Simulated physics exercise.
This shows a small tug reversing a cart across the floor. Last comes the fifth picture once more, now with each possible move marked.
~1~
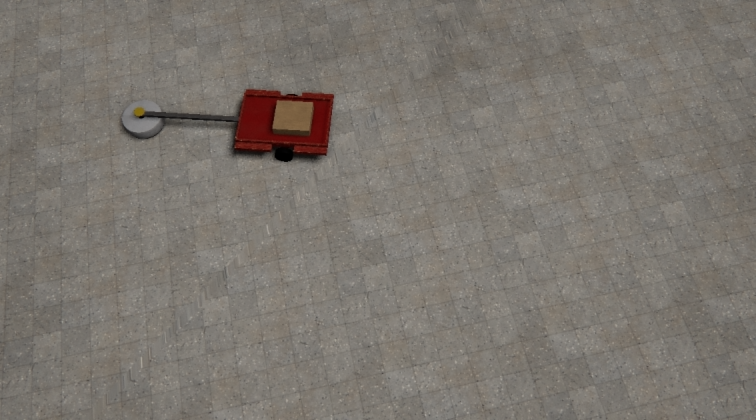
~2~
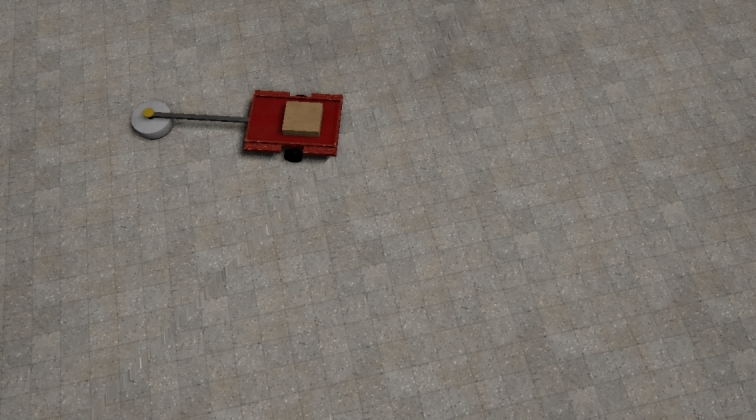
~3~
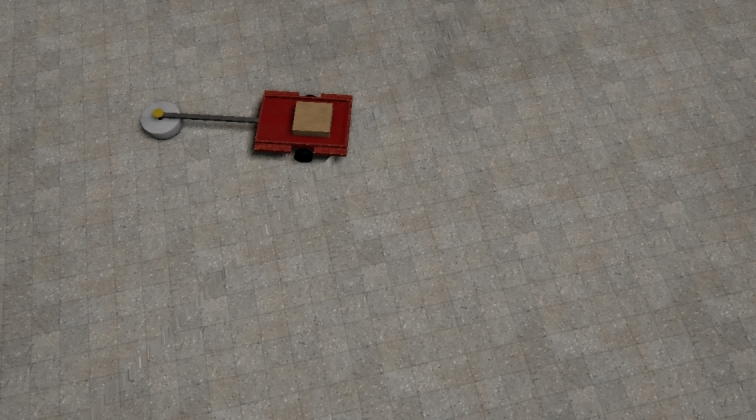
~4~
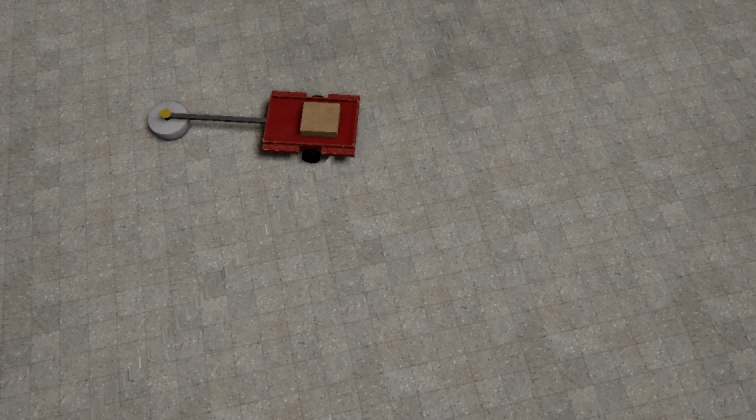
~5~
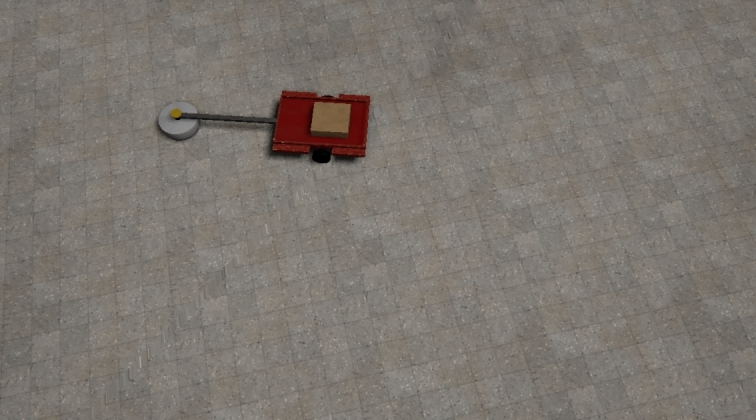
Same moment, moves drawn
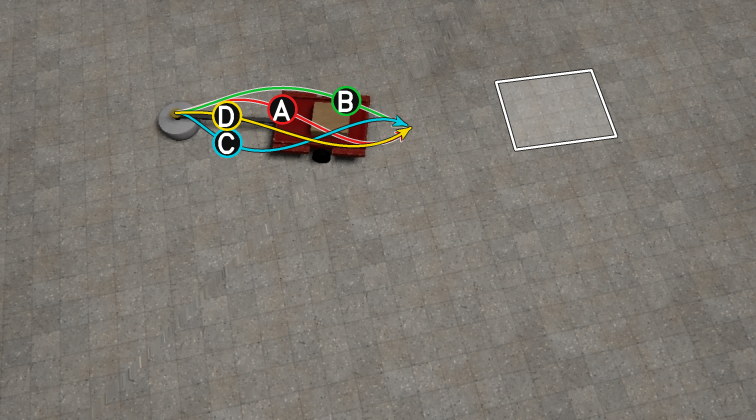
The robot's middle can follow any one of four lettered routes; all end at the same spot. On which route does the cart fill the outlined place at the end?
Choose route D.
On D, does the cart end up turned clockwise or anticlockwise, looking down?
It turns anticlockwise.
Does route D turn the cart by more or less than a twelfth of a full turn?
It turns less than that.
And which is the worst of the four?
B is the worst.
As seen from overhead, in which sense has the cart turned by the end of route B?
It turns clockwise.
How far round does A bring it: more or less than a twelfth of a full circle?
It turns less than that.
On the marked copy, A from (176, 113) via (295, 115) to (409, 129); B from (176, 113) via (291, 88) to (406, 126); C from (176, 113) via (286, 148) to (406, 125); D from (176, 113) via (289, 134) to (410, 128); the bay at (555, 109).
With D. Early on, robot (261, 130), cart (408, 127).
Further on, robot (341, 151), cart (486, 122).
At the end, robot (410, 134), cart (555, 110); the cart stands in the bay.
As for the rest, A leaves the cart at (560, 155), out of the bay; B leaves the cart at (541, 207), out of the bay; C leaves the cart at (540, 81), out of the bay.
